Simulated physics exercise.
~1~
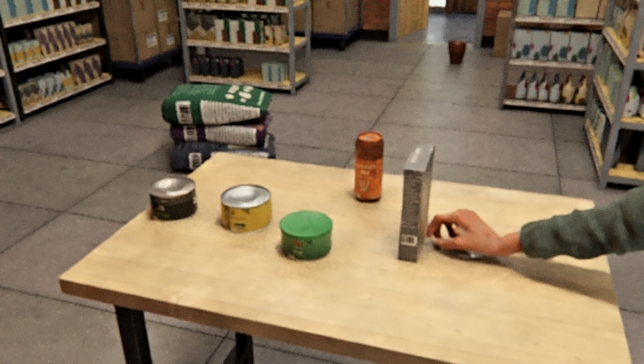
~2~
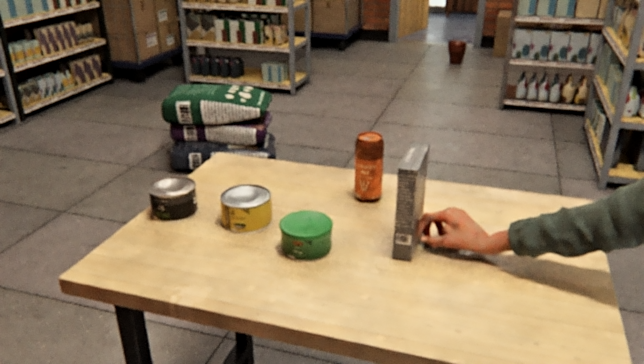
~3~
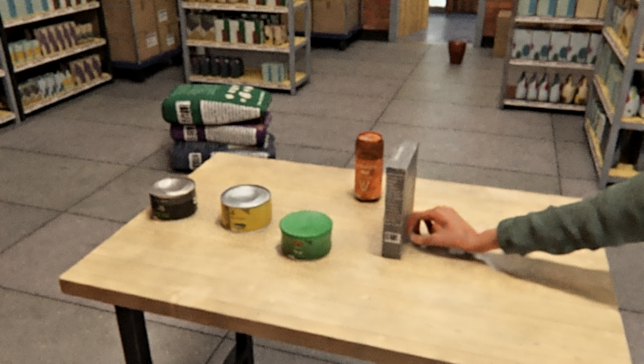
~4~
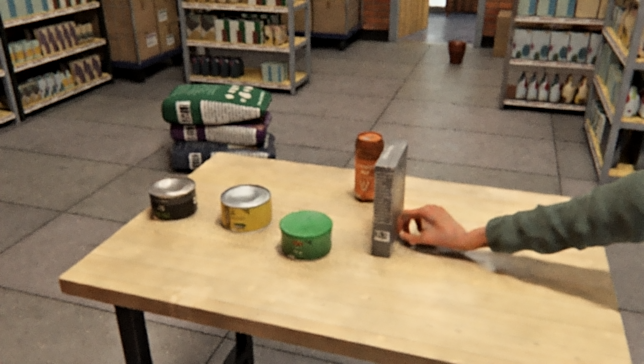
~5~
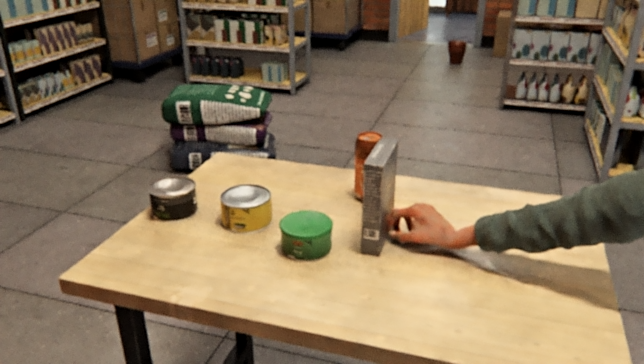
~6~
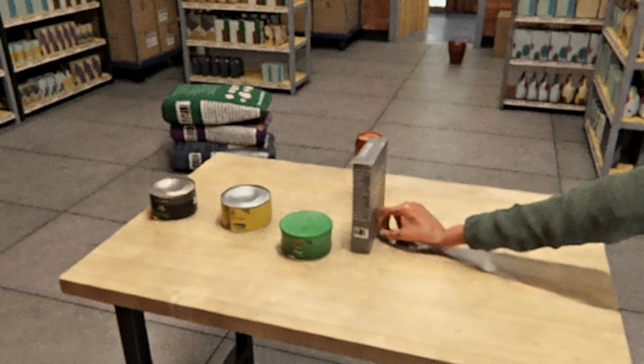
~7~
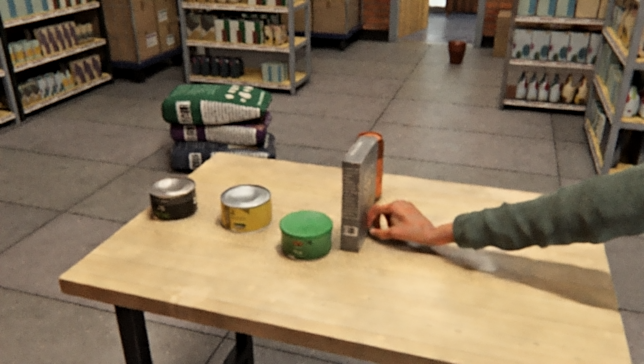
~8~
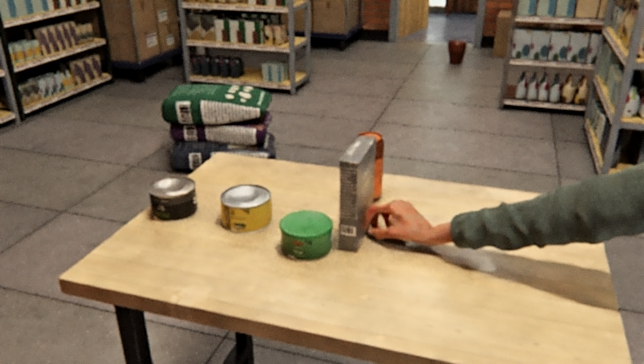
On a wooden table in a shop, a hand slowly pushed an upright grey packet to the left, past the front of an orange can, until it stood just beside the green tub, still upright, while the yellow and black tubs stayed put.
